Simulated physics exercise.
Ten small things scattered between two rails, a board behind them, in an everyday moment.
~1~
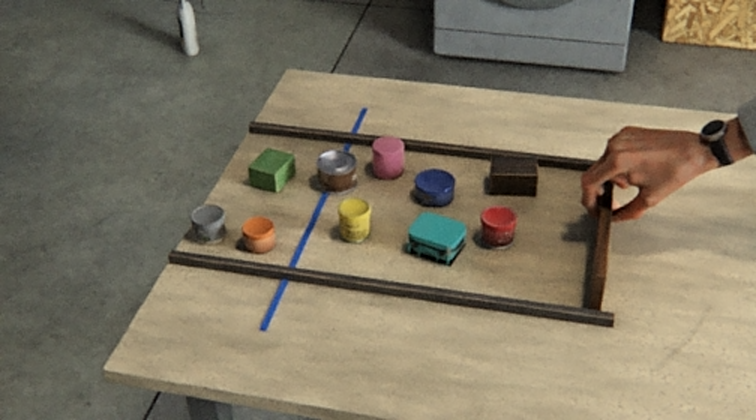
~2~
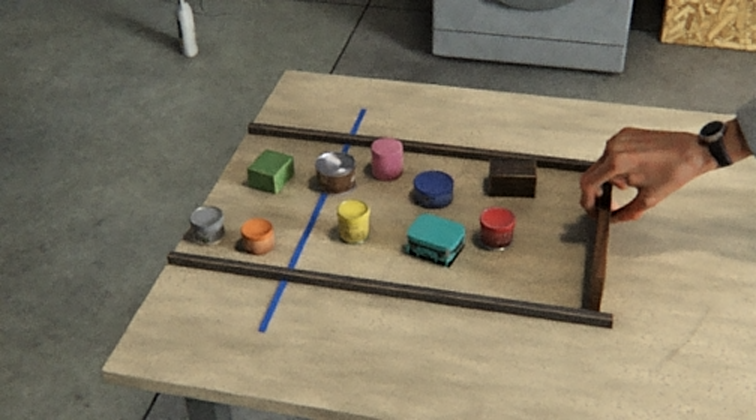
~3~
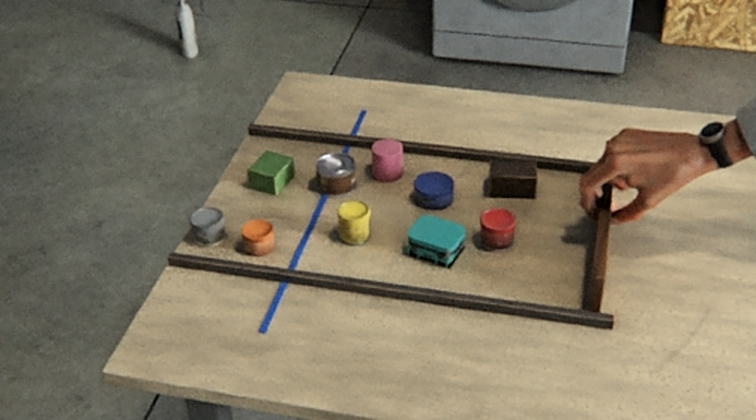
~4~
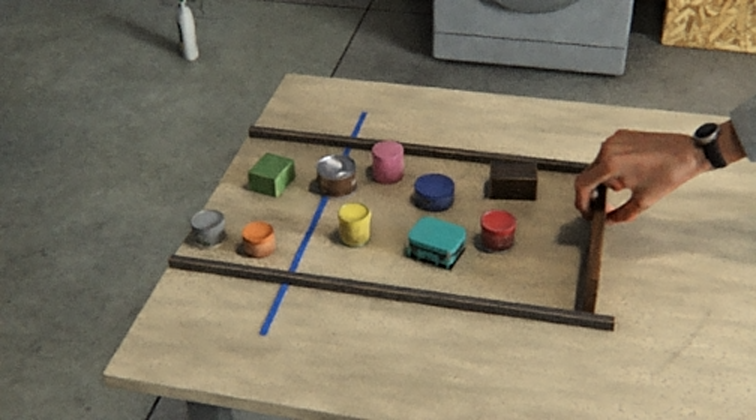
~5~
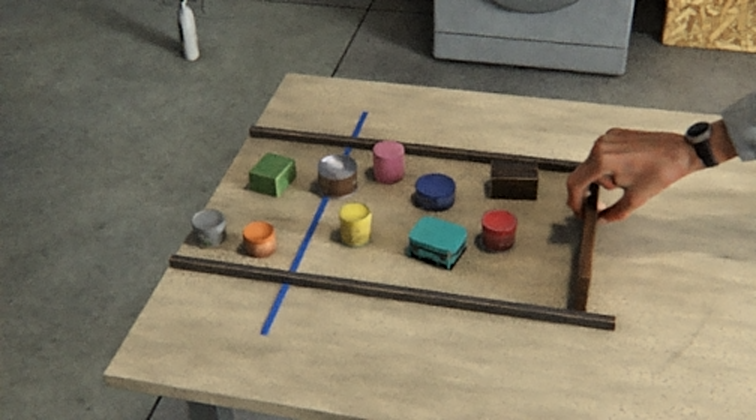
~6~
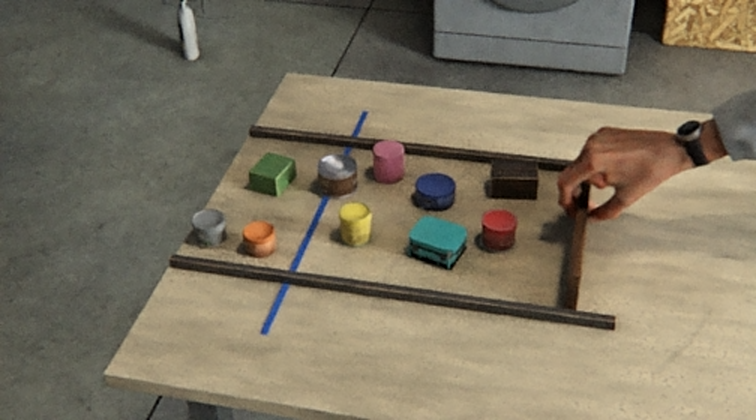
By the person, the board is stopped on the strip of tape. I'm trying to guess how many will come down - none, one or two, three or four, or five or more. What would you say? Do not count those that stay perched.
The sweep fails to knock any off.
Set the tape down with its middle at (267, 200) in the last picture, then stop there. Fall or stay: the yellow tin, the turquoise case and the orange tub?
The yellow tin is still there; as for the turquoise case, it is still there; and the orange tub is no longer there.
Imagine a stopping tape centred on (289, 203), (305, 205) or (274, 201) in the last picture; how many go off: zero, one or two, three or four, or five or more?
In turn: Either one or two, zero, 1 or 2.
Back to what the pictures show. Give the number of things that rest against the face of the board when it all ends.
That number would be 4.
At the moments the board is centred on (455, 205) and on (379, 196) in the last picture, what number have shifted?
So far 3, and 7 at the second.
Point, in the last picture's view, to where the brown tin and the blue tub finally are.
First object about (276, 168); second object about (312, 178).
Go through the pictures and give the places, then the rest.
In the first picture, grey tin (209, 225); green block (272, 170); orange tub (259, 236); board (604, 220); tape (321, 203).
In the second picture, green block (271, 171); red tin (497, 229).
In the third picture, orange tub (258, 238); yellow tin (354, 223).
In the fourth picture, grey tin (209, 229); black block (513, 180).
In the fifth picture, green block (273, 174); brown tin (338, 177).
In the sixth picture, grey tin (210, 229); green block (273, 174); orange tub (260, 239); board (582, 220); tape (322, 207).
Soon after, none off yet; grey tin at rest near (210, 229); green block at rest near (273, 174); orange tub at rest near (260, 239).
Then, none off yet; grey tin at rest near (210, 229); green block at rest near (271, 174); orange tub at rest near (260, 239).
At rest, the number that fall off is zero.
